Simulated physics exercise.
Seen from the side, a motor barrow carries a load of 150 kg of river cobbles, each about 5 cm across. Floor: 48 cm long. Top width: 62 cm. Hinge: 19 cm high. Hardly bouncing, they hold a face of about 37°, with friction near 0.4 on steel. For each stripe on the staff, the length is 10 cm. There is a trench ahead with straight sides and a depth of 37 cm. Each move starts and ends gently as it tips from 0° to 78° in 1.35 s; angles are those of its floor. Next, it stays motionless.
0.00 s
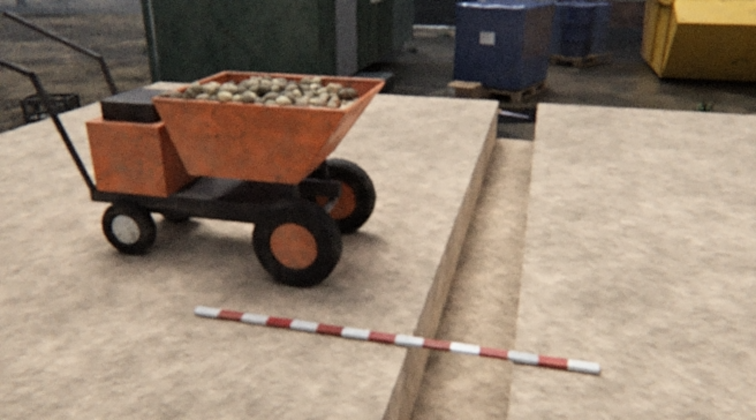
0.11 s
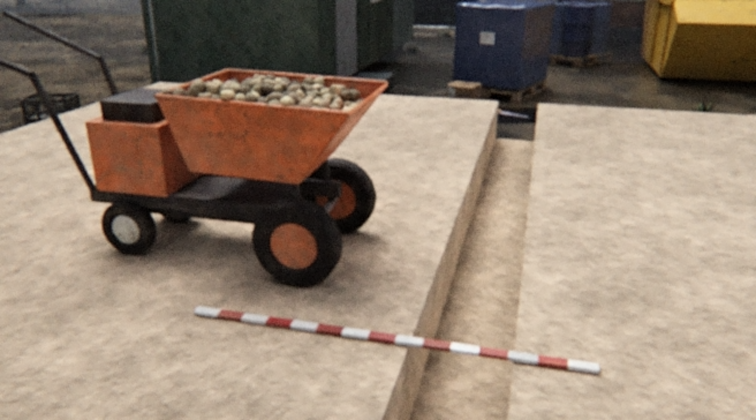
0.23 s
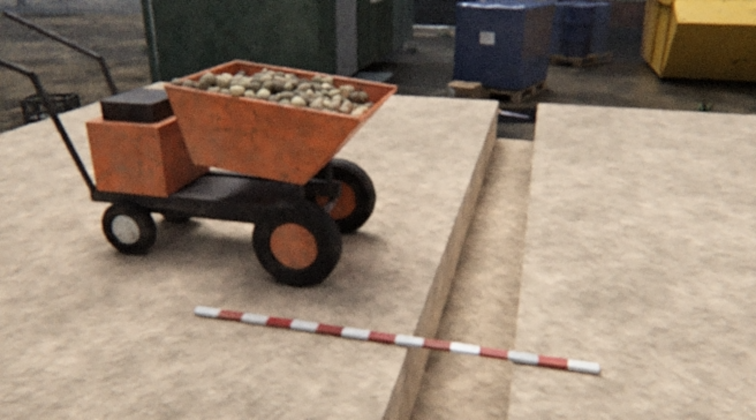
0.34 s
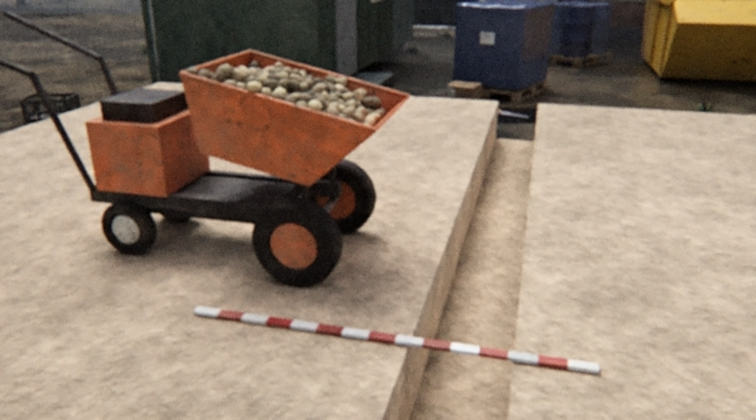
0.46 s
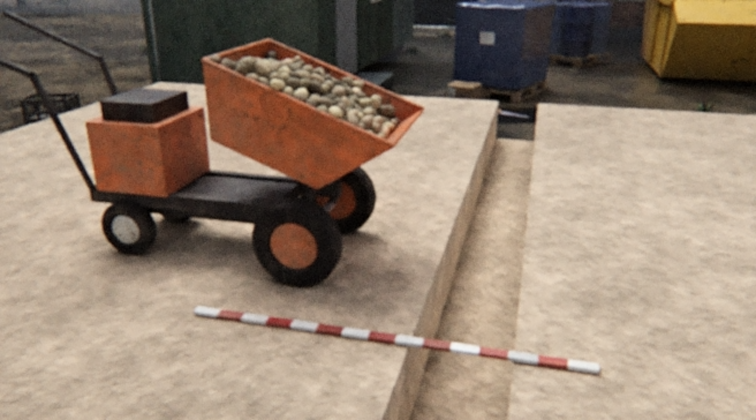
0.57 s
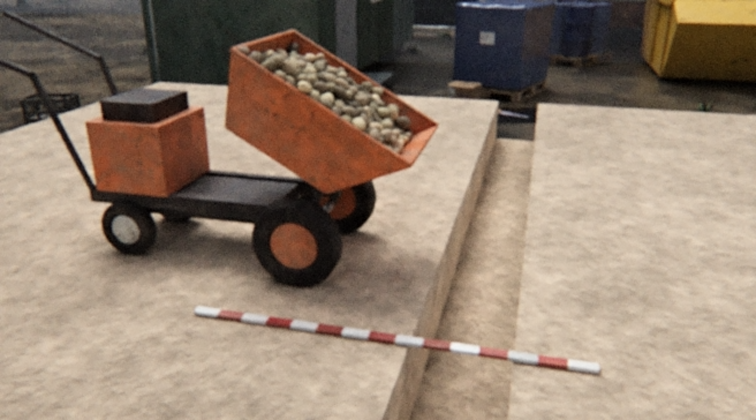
In an outdoor yard with green, blue and yellow containers behind, a fixed, slightly raised side view shows pale slabs split by a straight-sided trench. An orange motor barrow with black wheels and a skip full of rounded stones stands left of the trench, behind a red-and-white striped staff. The skip's rear rises, slowly then faster, steadily tilting its lip down to the right, while the wheels stay still.
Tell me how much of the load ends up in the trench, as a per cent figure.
Some 95 per cent ends up in the trench.
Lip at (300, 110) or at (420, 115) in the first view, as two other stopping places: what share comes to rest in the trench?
Result: Close to 85 then close to 5 per cent.
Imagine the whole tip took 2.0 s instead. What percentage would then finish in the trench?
It would be near 95 percent.
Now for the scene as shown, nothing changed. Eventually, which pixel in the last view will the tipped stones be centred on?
The resting stones are centred at roughly (483, 327).
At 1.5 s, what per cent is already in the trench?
By then, around 55 percent.
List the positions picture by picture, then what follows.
Lip at (344, 112), floor tilted 0°, highest stones at (271, 86), in the first frame.
Lip at (348, 114), floor tilted 2°, highest stones at (269, 85); the stones move at 0.2 m/s on average, in the second frame.
Lip at (359, 120), floor tilted 6°, highest stones at (265, 81); the stones move at 0.4 m/s on average, in the third frame.
Lip at (375, 131), floor tilted 12°, highest stones at (273, 74); the stones move at 0.6 m/s on average, in the fourth frame.
The skip is at 21°, its lip at (393, 146); the top of the load is at (273, 66); the stones move at 0.7 m/s on average, in the fifth frame.
Lip at (411, 166), floor tilted 30°, highest stones at (290, 59); the stones move at 0.8 m/s on average, in the sixth frame.
After 1.0 s the floor is at 66°; 97 % in the skip, 2 % in the trench; the foremost stones are at (481, 235).
After 1.5 s the floor is at 78°; 40 % in the skip, 56 % in the trench, 4 % past the trench; the foremost stones are at (589, 297).
After 1.8 s the floor is at 78°; 13 % in the skip, 82 % in the trench, 5 % past the trench; the foremost stones are at (656, 309).
After 3.8 s the floor is at 78°; 0 % in the skip, 95 % in the trench, 5 % past the trench; the foremost stones are at (682, 314).
